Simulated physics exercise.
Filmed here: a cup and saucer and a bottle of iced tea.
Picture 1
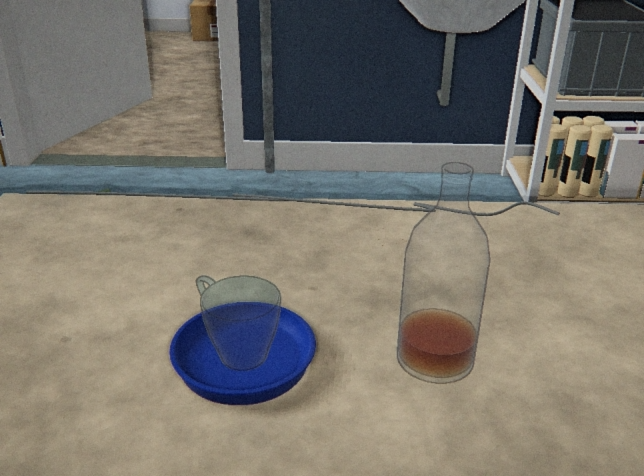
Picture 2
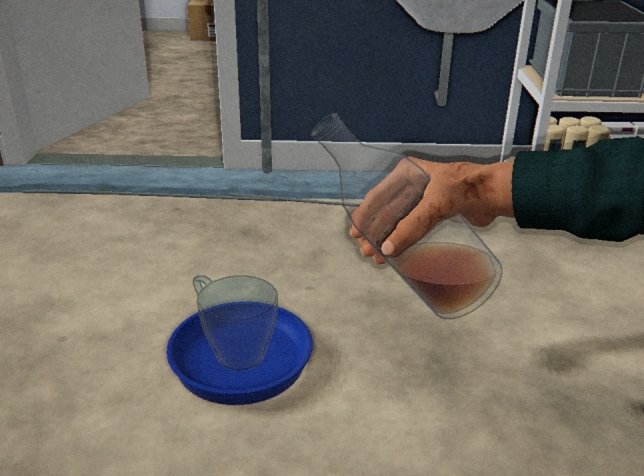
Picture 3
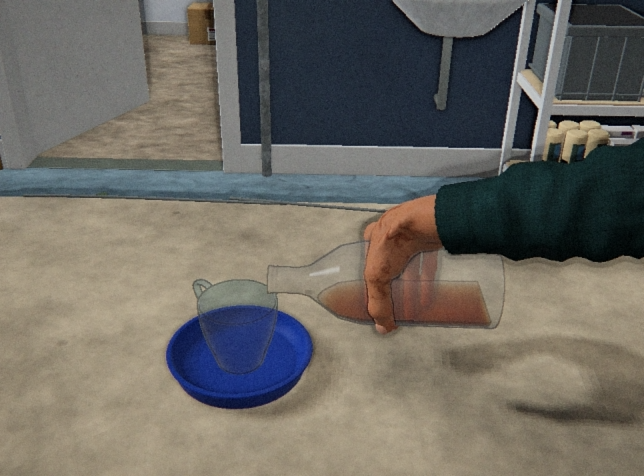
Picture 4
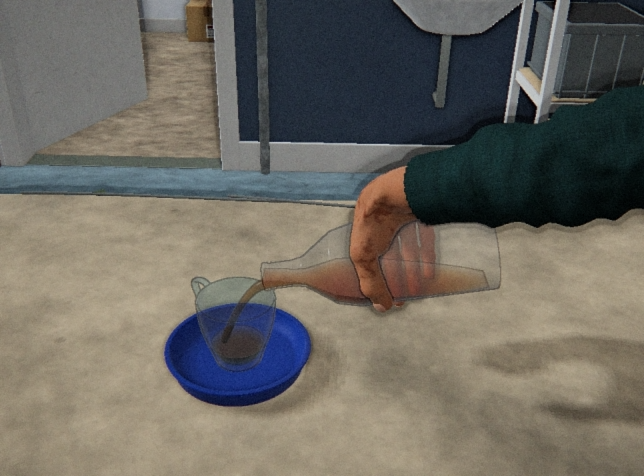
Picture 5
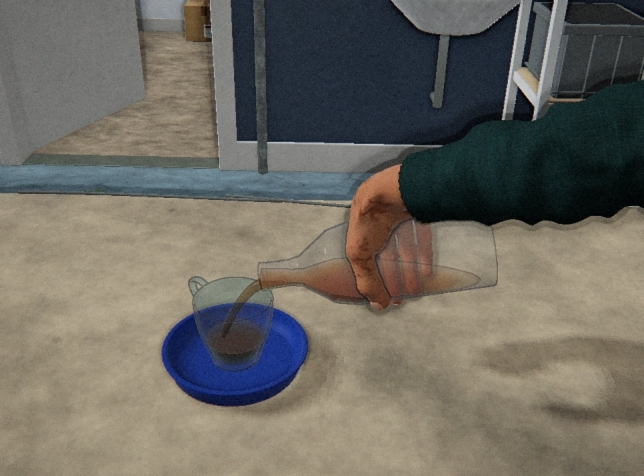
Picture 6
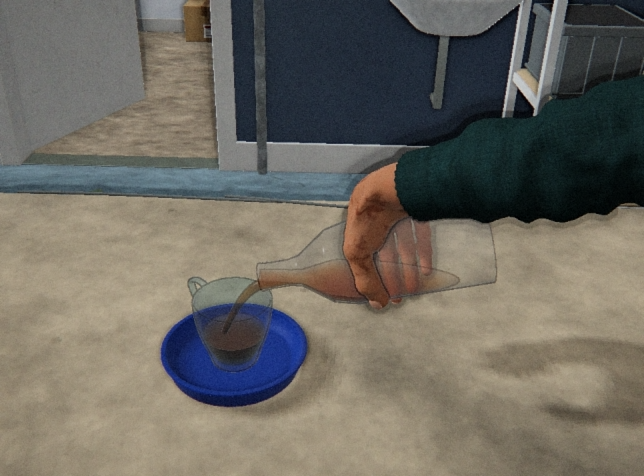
A hand lifts a bottle, tips it left and pours brown liquid into a cup.
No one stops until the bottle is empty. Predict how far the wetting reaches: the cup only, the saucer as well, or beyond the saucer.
Cup only.
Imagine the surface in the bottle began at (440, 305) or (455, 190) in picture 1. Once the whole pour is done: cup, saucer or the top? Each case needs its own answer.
In that order: The saucer catches it, over both.
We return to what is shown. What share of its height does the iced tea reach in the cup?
Around 70 per cent.
Soon after, the cup is about half full; the saucer is dry.
Later, the cup is about two thirds full; the saucer is dry.
In the end, the cup is about three quarters full; the saucer is dry.
